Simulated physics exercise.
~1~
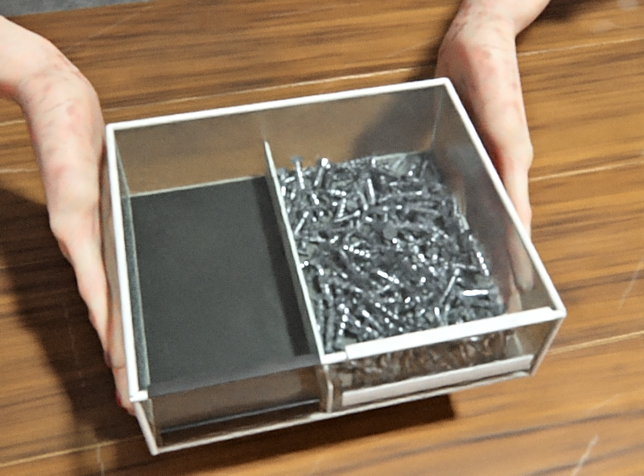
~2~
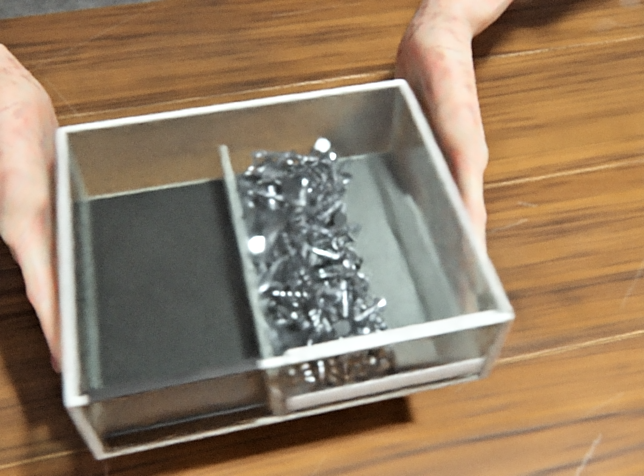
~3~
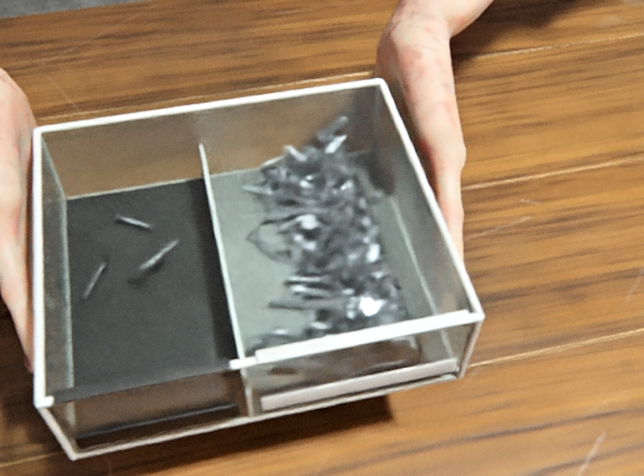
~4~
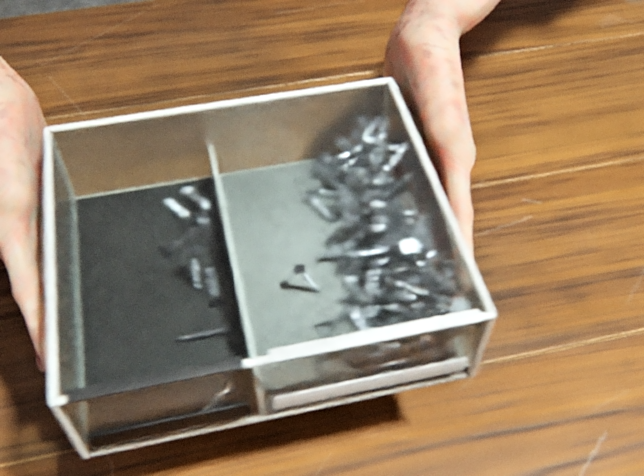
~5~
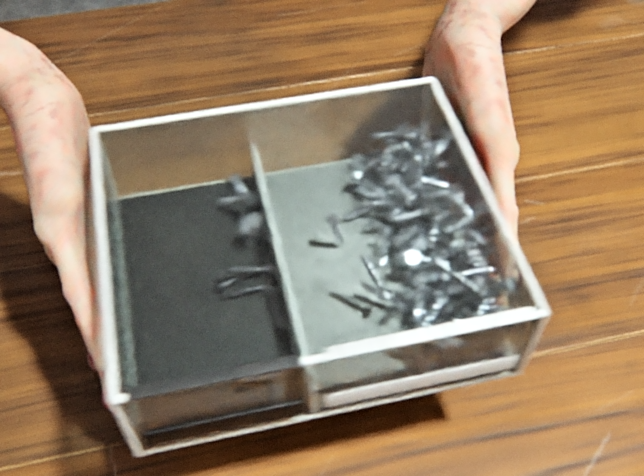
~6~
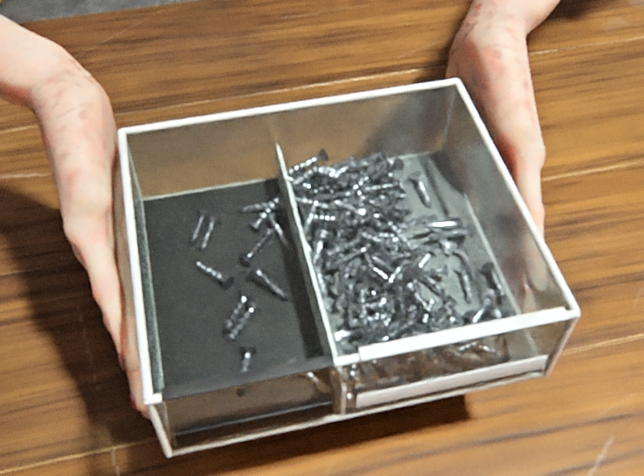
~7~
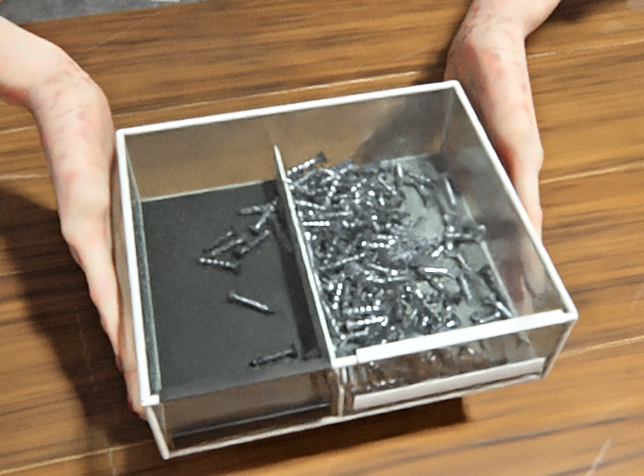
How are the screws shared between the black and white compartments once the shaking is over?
Nearly all of the screws lie in the white compartment, and only a small handful rest in the black one.
Two hands shake a clear box sideways, and a few screws cross from white to black.
